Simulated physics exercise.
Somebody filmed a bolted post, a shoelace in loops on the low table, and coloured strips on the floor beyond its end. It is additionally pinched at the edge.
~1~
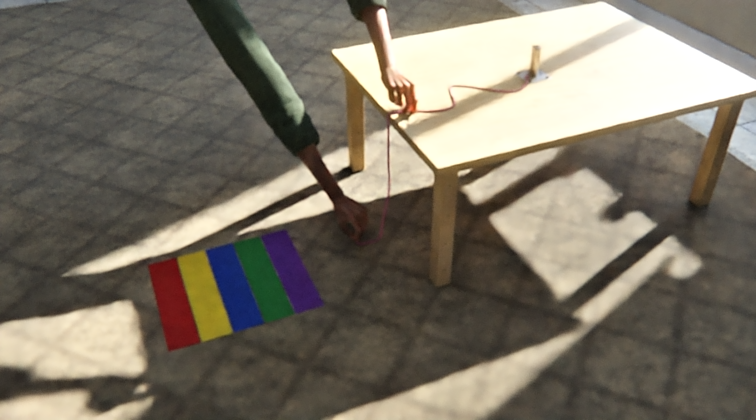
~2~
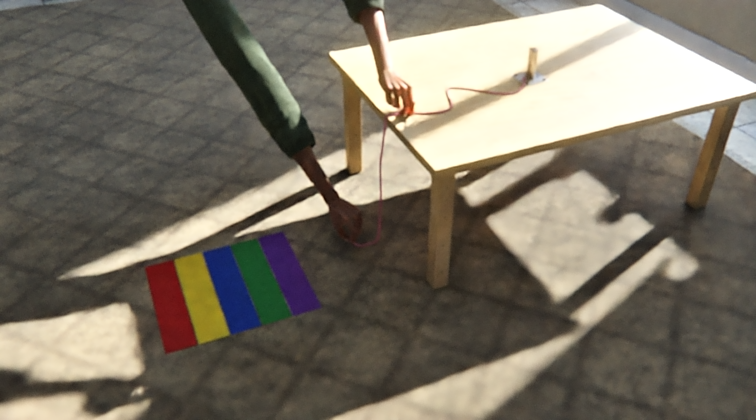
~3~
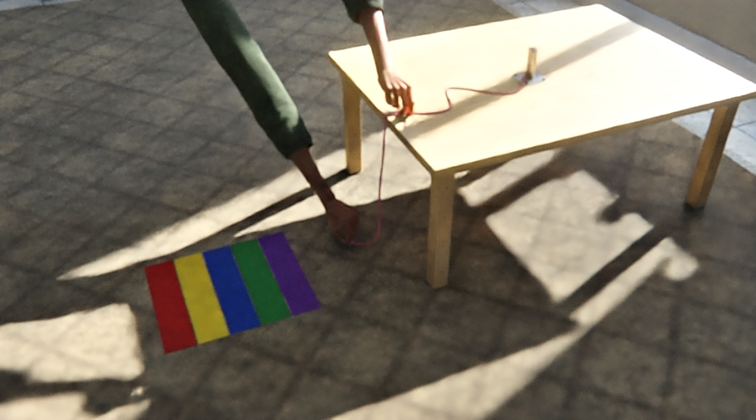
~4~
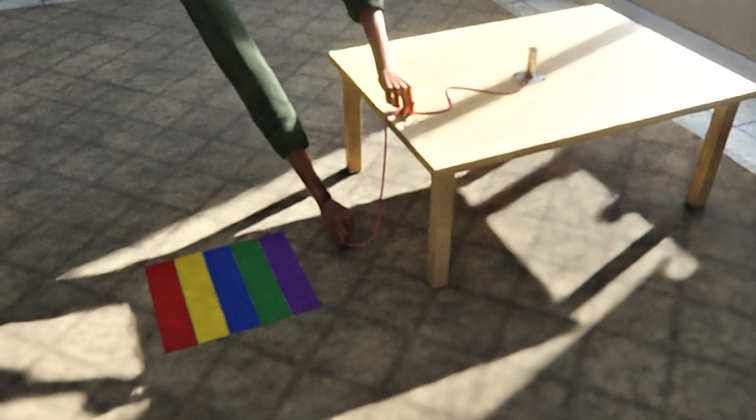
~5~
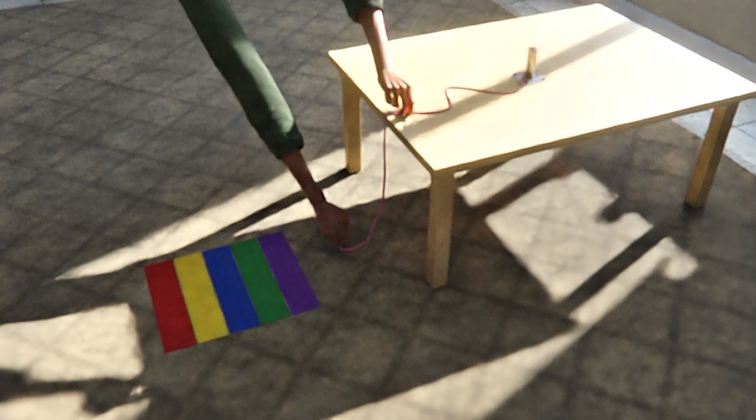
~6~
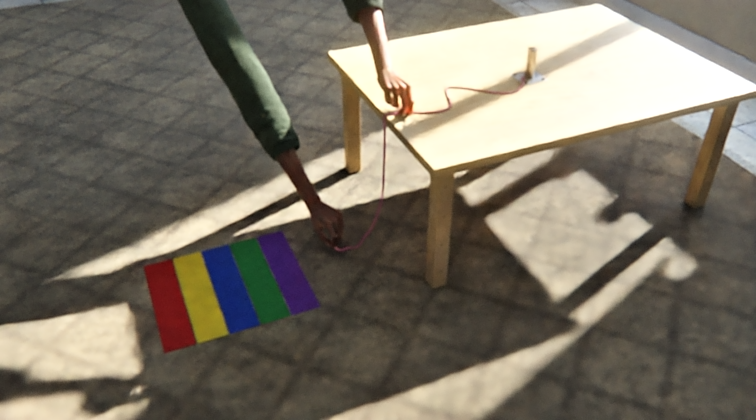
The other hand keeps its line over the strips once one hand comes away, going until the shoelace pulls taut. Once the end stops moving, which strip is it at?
It is at the yellow strip.
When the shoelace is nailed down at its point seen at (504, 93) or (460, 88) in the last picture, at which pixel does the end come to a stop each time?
In order of the tries, close to (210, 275) and close to (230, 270).
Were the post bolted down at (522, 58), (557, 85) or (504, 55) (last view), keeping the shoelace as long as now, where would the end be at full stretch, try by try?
About (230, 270), (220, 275) and (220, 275).
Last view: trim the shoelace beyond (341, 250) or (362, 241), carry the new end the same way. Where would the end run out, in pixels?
First try near (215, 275), second near (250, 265).
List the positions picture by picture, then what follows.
In the first picture, end (355, 238); purple (303, 294); green (274, 303); blue (243, 312); yellow (212, 321); red (180, 330).
In the second picture, end (350, 240); shoelace through (519, 91) (462, 88) (445, 111) (386, 124) (380, 177) (379, 228).
In the third picture, end (347, 241).
In the fourth picture, end (342, 242); shoelace through (519, 91) (462, 88) (445, 111) (385, 123) (383, 176) (377, 228).
In the fifth picture, end (337, 243).
In the sixth picture, end (331, 244); shoelace through (518, 91) (461, 88) (444, 111) (385, 123) (384, 176) (372, 228).
A little later, end near (251, 266); over green.
Next, end near (218, 275); over blue.
When it is tight, end near (198, 280); over yellow. It gets as far as the yellow strip.
